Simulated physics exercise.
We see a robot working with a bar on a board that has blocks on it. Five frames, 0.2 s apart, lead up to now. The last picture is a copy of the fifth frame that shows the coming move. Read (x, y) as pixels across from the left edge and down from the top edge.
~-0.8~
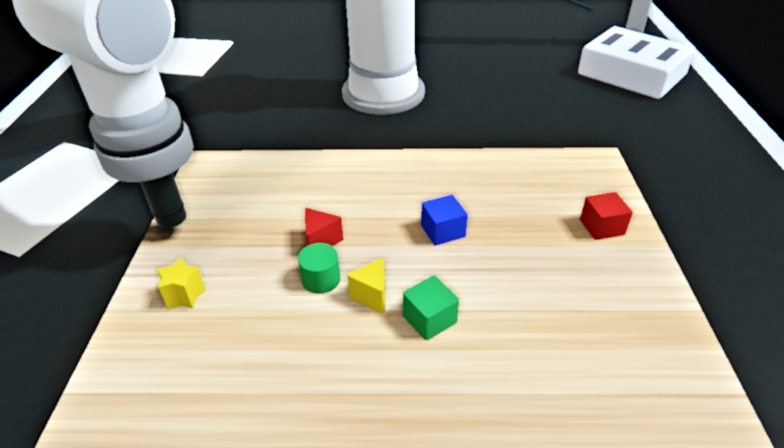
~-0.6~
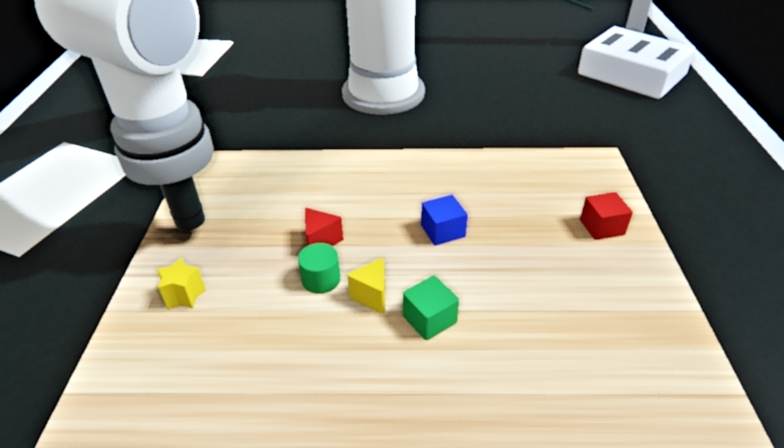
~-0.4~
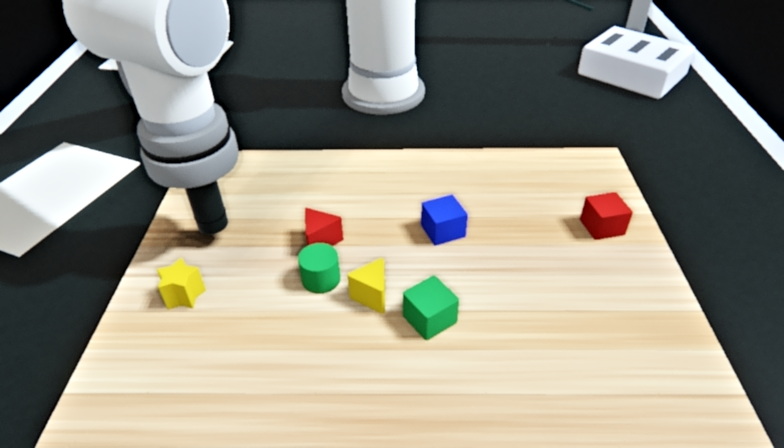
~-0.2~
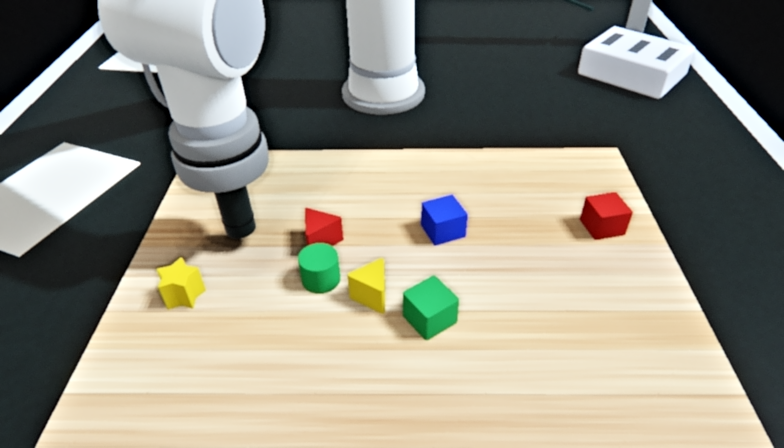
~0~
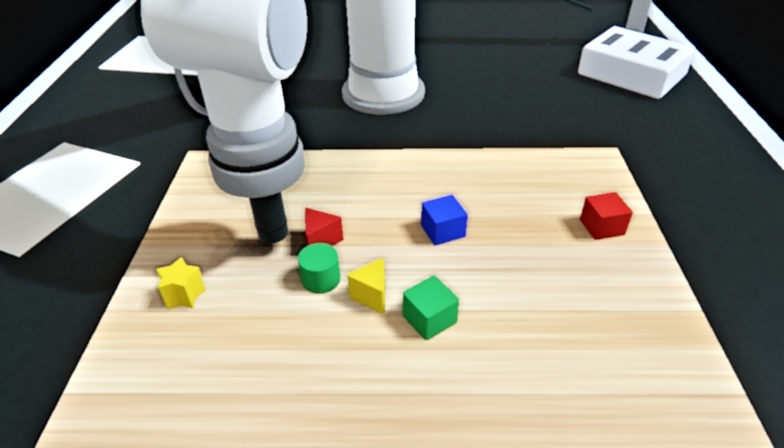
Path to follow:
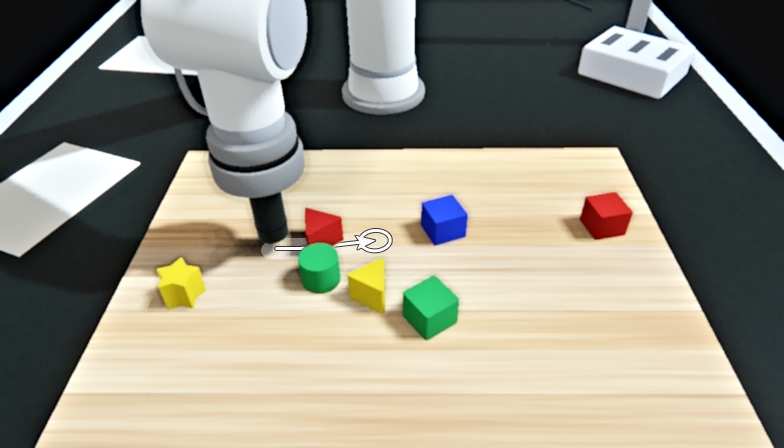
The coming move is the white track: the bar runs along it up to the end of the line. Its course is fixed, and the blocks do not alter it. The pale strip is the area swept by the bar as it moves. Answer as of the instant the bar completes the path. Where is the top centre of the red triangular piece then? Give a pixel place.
I'd guess (393, 203).
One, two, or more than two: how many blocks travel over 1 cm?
Blocks that move over 1 cm: One.
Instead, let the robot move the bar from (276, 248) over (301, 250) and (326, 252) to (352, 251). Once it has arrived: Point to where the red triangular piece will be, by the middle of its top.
Put as a pixel place, it's (364, 211).
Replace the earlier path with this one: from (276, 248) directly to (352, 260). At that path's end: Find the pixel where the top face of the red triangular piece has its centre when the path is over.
It sits at (348, 217).
The line goes from (276, 248) via (326, 246), ending at (375, 240).
What follows on the original path. One third of the way, bar (307, 234); red triangular piece (333, 217), turned 15° anticlockwise.
Two thirds of the way, bar (342, 230); red triangular piece (365, 210), turned 35° anticlockwise.
At the end, bar (375, 226); red triangular piece (393, 203), turned 50° anticlockwise; green circular block unmoved.
